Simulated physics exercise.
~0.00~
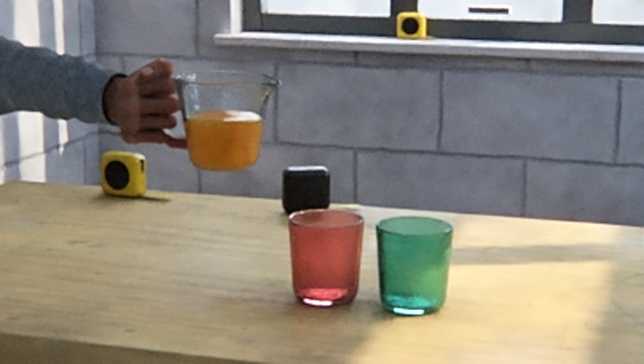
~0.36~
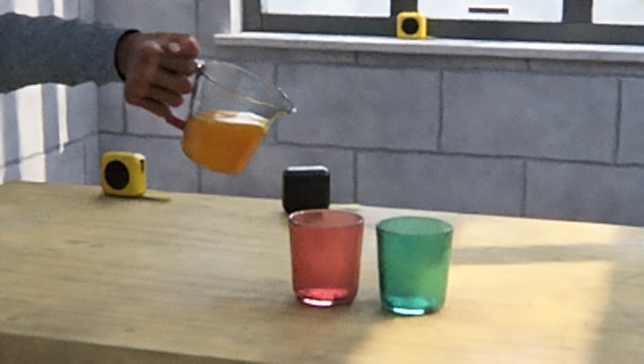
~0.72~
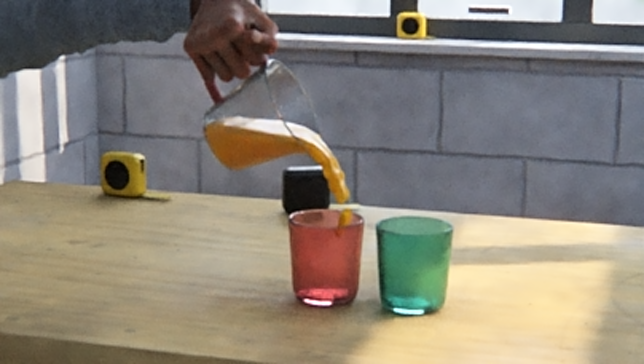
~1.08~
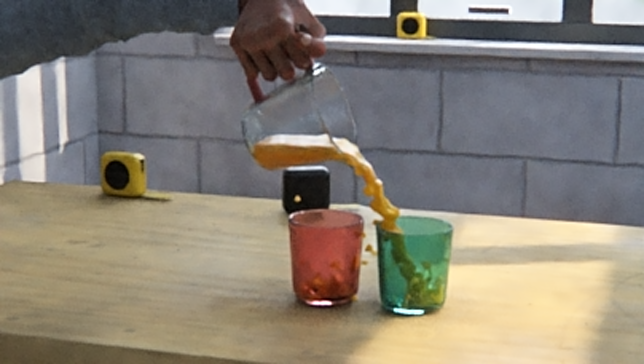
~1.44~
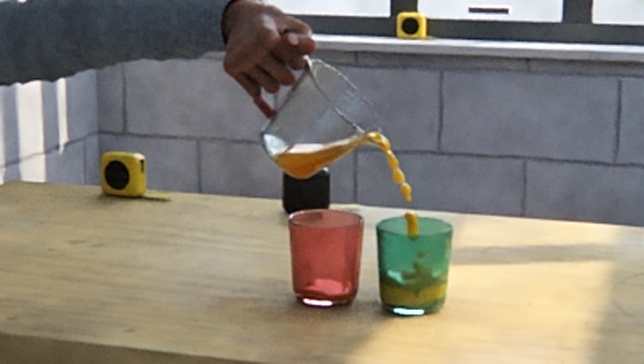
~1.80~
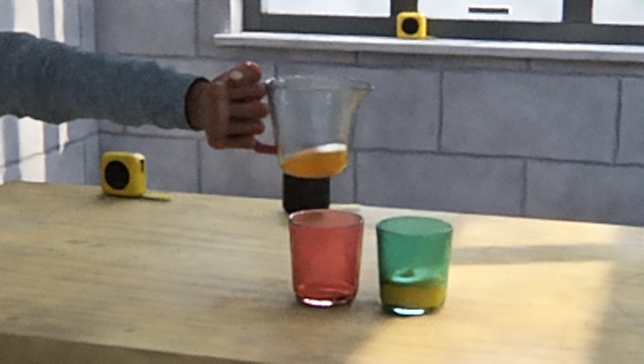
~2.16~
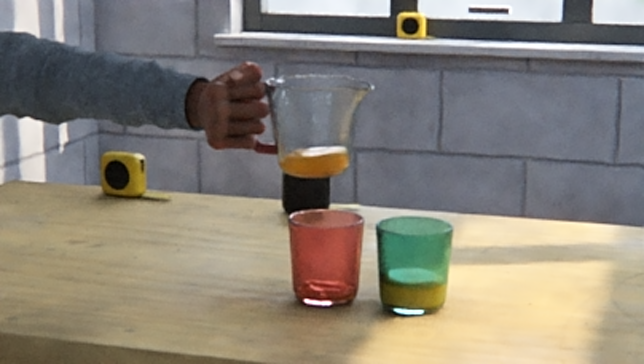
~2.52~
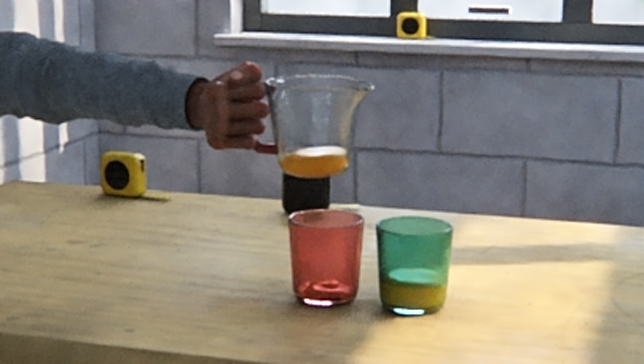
A hand in a grey sleeve holds a clear glass jug of orange juice above a pale wooden table, seen from the front and slightly above. Below stand an empty red glass and, to its right, an empty green one, with a small dark box and a yellow tape measure behind, before a grey block wall and window. The hand tips the jug while carrying it rightwards, and juice streams first towards the red glass, then into the green one. The jug swings upright, still holding some juice. Finally the green glass is partly filled, while the red holds little.
